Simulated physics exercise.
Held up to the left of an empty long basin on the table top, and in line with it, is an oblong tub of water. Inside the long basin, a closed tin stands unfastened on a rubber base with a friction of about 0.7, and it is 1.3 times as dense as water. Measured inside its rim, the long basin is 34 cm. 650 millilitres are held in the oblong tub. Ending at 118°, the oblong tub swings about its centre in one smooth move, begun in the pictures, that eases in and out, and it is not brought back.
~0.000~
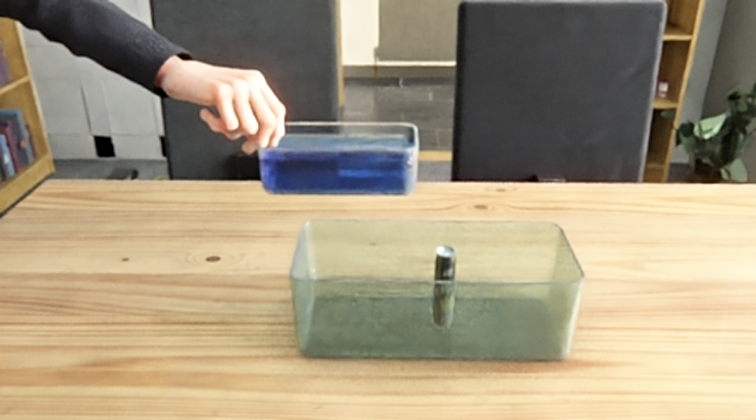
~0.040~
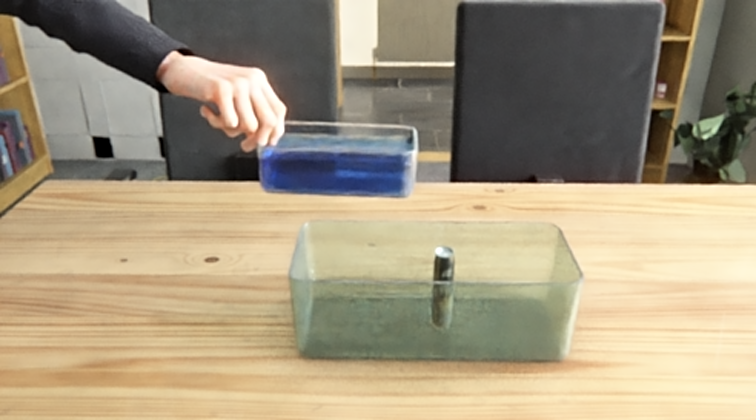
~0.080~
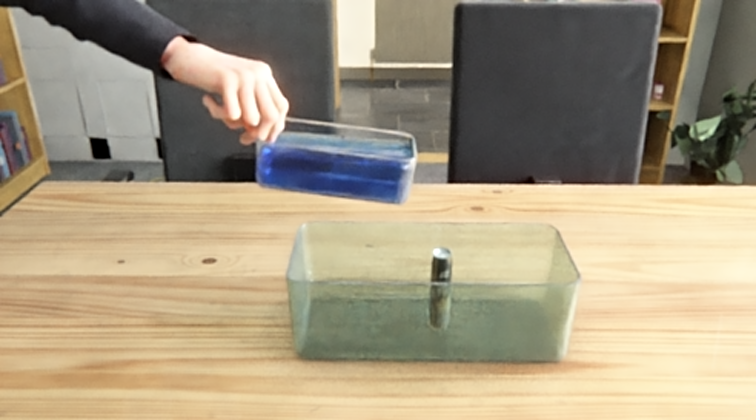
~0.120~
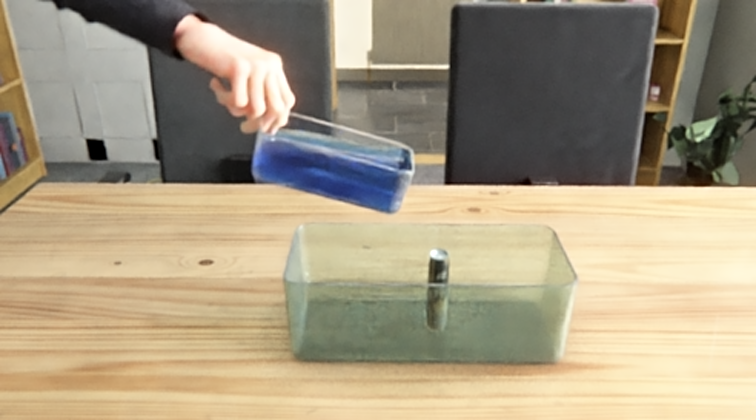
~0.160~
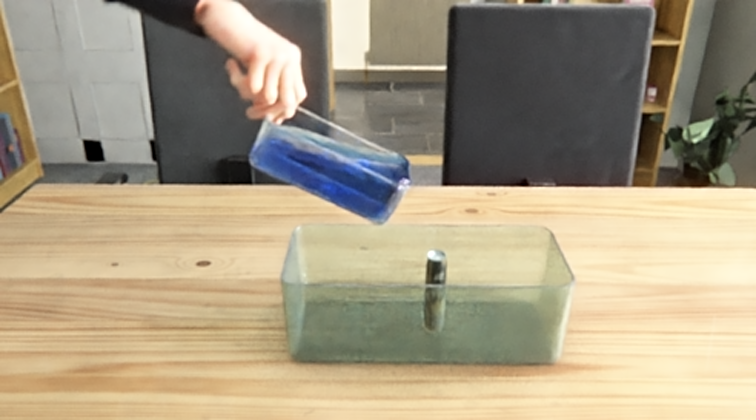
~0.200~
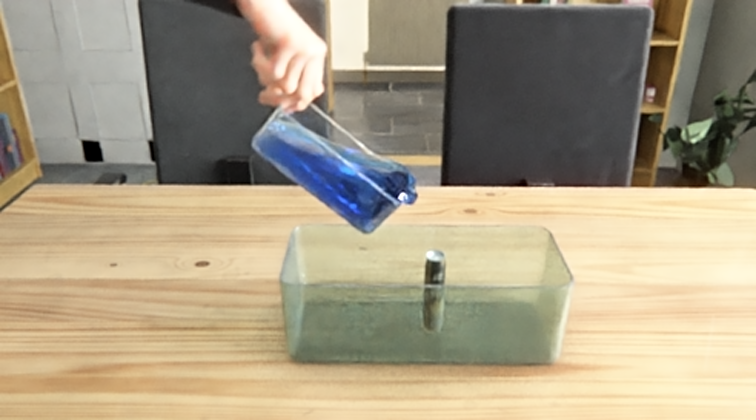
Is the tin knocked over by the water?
Yes.
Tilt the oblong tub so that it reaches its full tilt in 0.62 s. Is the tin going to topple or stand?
In that case the tin overturns.
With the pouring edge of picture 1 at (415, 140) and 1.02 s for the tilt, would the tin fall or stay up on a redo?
Result: Tin upright.
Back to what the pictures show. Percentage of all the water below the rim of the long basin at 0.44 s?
Roughly 88 percent.
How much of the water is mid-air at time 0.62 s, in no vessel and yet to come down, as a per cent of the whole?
Close to 5 per cent.
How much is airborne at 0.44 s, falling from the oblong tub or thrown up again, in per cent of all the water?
It comes to roughly 4 per cent.
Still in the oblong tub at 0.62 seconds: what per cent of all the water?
1 per cent or so.
By 0.44 s the tilt is 114° and 9 per cent is still to pour; the tin stands where it began.
By 0.62 s the tilt is 118° and 1 per cent is still to pour; the tin leans 14°.
By 0.80 s the tilt is 118° and 0 per cent is still to pour; the tin leans 49°.
By 1.00 s the tilt is 118° and 0 per cent is still to pour; the tin lies on its side.
At rest the tin lies on its side.
